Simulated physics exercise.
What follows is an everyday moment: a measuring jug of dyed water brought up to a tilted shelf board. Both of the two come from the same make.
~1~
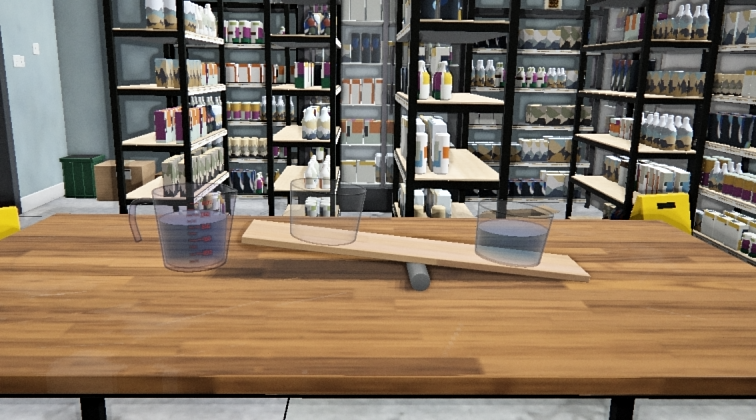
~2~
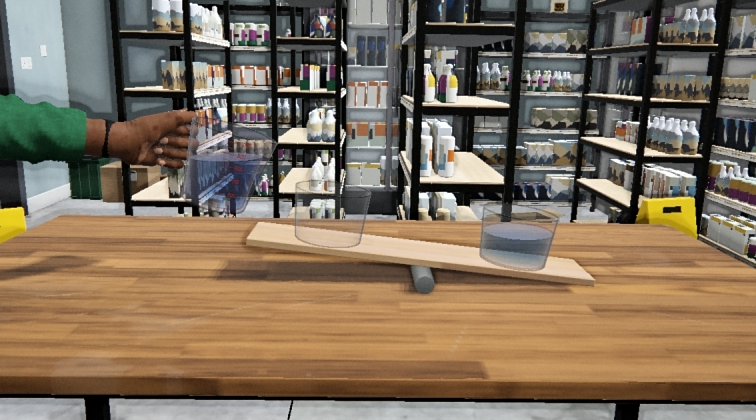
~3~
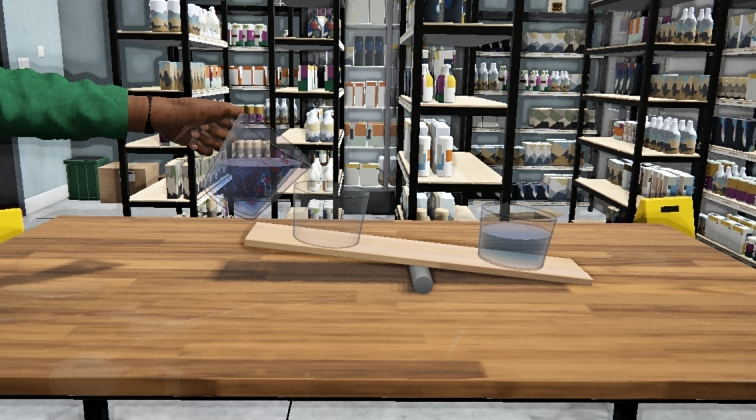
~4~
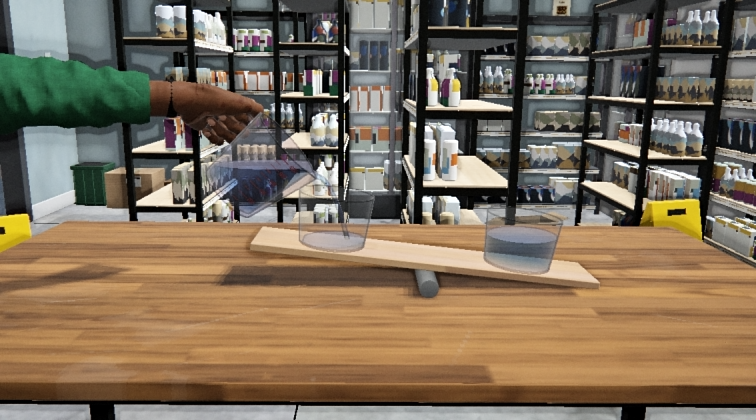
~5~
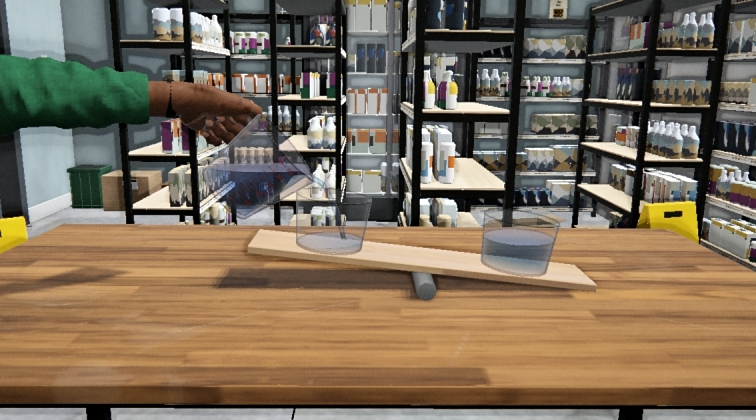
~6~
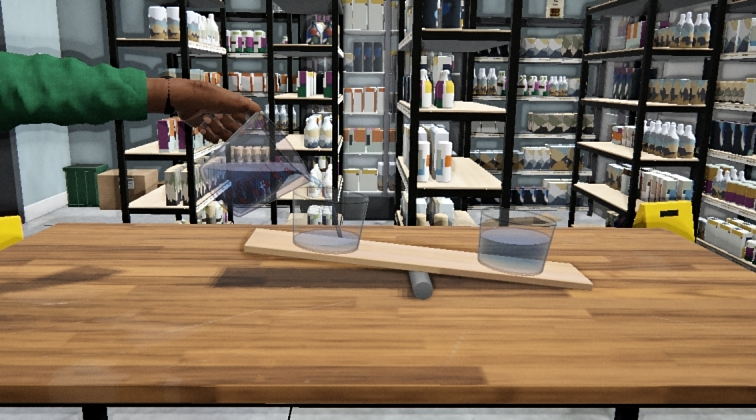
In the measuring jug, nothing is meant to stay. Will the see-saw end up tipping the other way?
Yes.
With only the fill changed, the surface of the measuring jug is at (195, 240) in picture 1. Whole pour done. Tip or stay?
Once the pour is done, it rests unchanged.
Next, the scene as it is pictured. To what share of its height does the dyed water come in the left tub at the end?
Looks like roughly 75 percent to me.
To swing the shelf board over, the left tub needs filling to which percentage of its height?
I reckon close to 55 in a hundred.
Next, the left tub is about half full; the shelf board leans as before.
After that, the left tub is about two thirds full; the shelf board has swung over, and that end is down.
Finally, the left tub is about three quarters full; the shelf board has swung over, and that end is down.
